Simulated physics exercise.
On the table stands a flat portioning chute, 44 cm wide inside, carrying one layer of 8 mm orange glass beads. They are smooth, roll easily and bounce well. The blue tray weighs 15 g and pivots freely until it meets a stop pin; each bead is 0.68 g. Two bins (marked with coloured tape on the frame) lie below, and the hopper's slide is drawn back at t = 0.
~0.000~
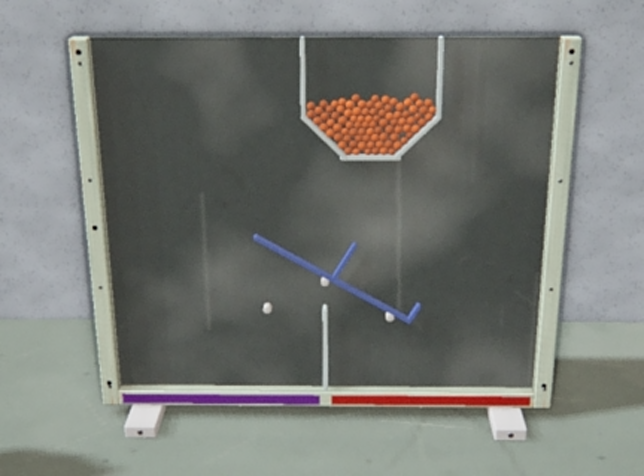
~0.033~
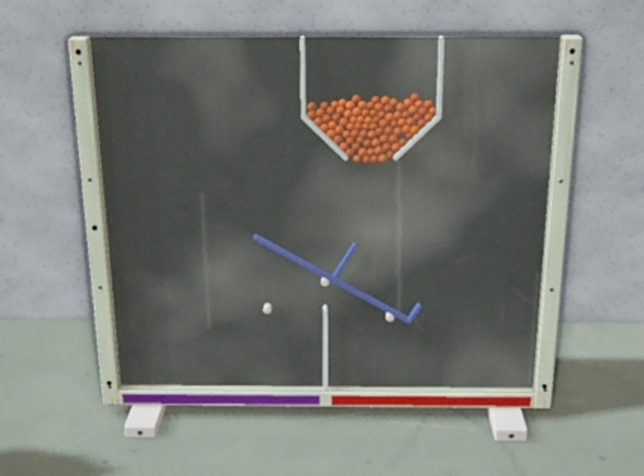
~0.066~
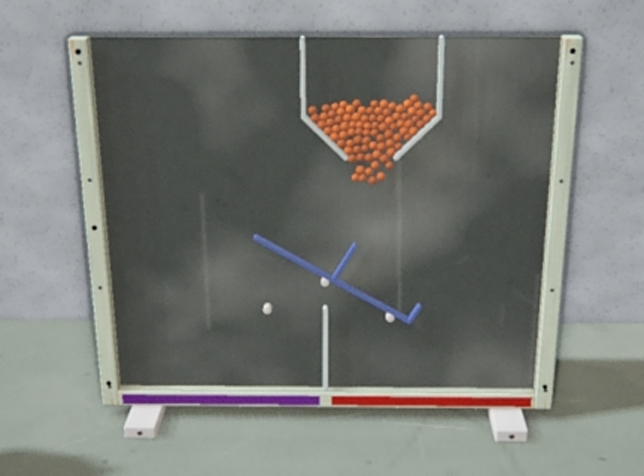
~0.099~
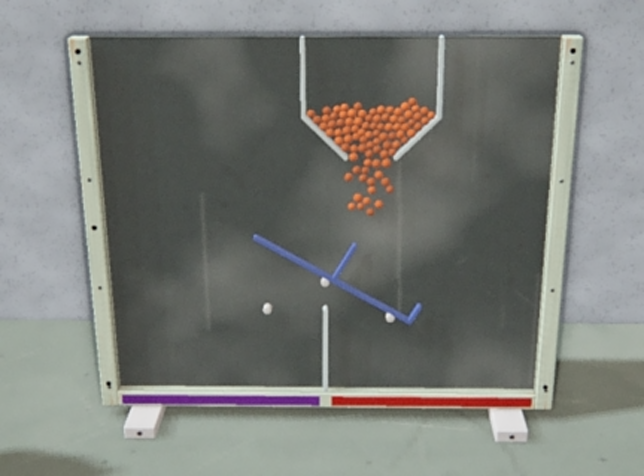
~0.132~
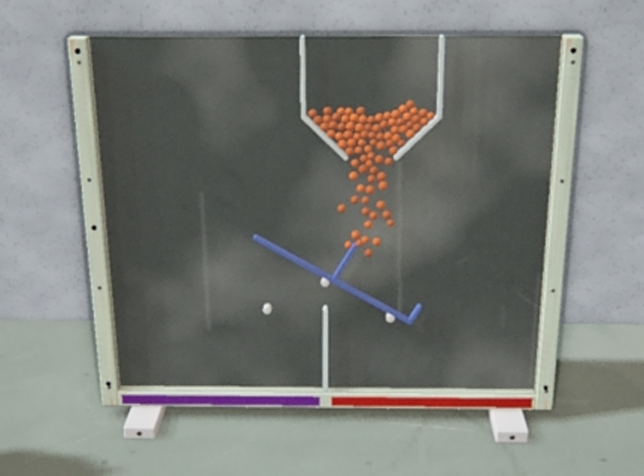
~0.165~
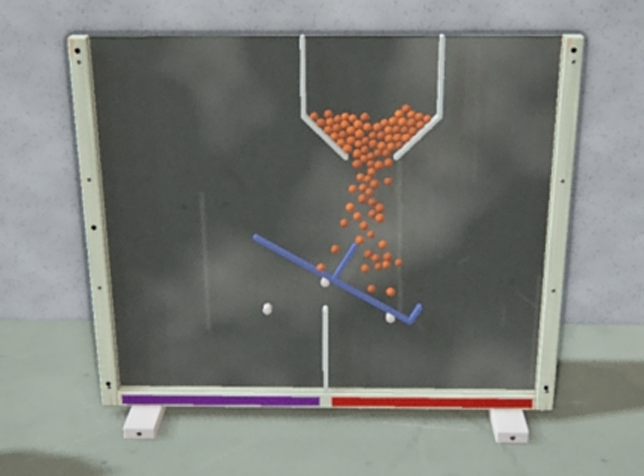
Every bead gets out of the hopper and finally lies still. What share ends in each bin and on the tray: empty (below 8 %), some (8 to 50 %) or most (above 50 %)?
Purple bin empty. Red bin most. Tray some.
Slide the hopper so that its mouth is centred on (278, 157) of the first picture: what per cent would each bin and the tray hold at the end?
Purple bin: 95; red bin: 0; tray: 0.
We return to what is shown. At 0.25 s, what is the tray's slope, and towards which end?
Some 30° with the right end low.
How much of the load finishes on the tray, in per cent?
Roughly 40 per cent.
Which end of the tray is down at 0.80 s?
The right end.
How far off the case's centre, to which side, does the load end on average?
Some 10 cm right of it.
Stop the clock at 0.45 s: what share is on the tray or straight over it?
Roughly 65 per cent.
After 0.25 s 70 % have left the hopper; tray right end down 30°; on or over it 65 %, past it to the left 0 %, to the right 5 %.
After 0.80 s 100 % have left the hopper; tray right end down 30°; on or over it 40 %, past it to the left 0 %, to the right 55 %.
All still by 2.4 s, purple bin 0 %, red bin 60 %, tray 40 %; tray right end down 30°.
